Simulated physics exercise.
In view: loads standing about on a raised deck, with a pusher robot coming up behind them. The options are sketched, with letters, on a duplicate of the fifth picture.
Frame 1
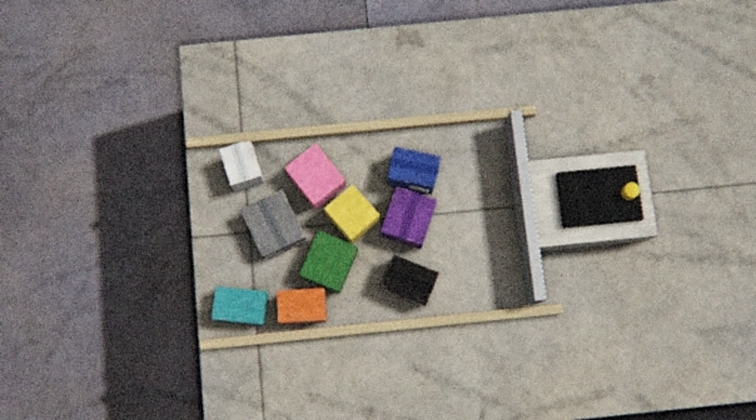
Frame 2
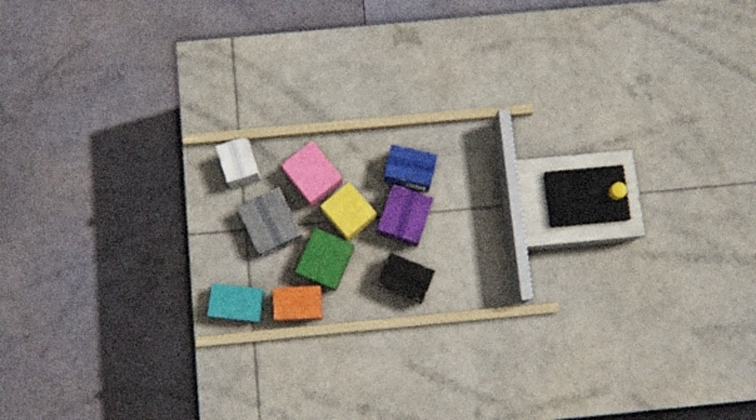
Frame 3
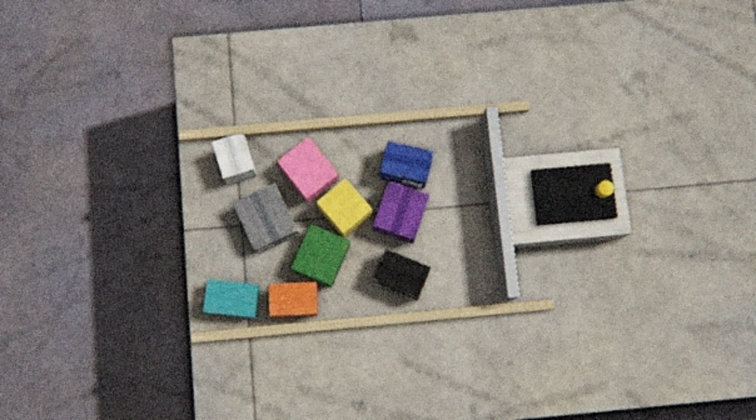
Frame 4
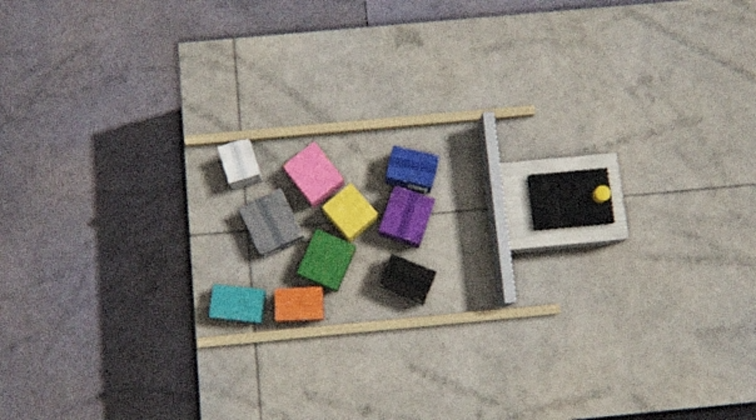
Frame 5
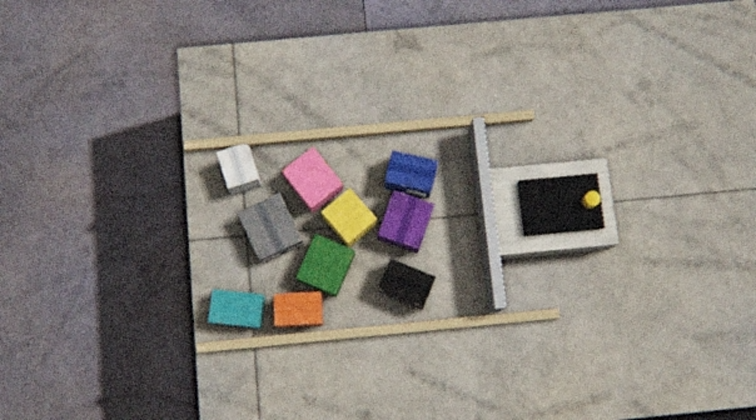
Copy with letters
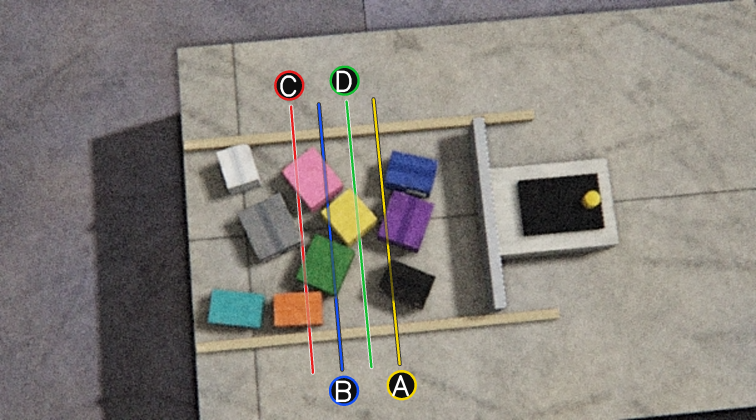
On a raised deck, a pusher robot moves slowly left behind a group of coloured blocks.
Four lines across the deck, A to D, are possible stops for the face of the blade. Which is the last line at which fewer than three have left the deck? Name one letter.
C.
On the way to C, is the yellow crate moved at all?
By then, yes.
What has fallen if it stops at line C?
The turquoise crate goes over.
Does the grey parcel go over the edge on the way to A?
No.
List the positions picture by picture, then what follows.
The first picture shows grey parcel (273, 226); turquoise crate (241, 306); pink crate (315, 177).
The second picture shows robot (581, 196); white parcel (239, 164).
The third picture shows robot (568, 194); purple parcel (401, 212).
The fourth picture shows robot (565, 200); yellow crate (350, 214).
The fifth picture shows robot (555, 205); black box (406, 285); grey parcel (271, 229); turquoise crate (238, 309).
On the copy, A at (386, 228); B at (330, 234); C at (302, 236); D at (359, 231).
On C. First, robot (487, 211); black box (391, 288); yellow crate (345, 219).
Then, robot (420, 217); grey parcel (241, 230); orange crate (284, 318).
Finally, robot (371, 222); turquoise crate over the edge; grey parcel (192, 235); one fallen.
By contrast, A is within the limit but short; B is within the limit but short; D is within the limit but short.
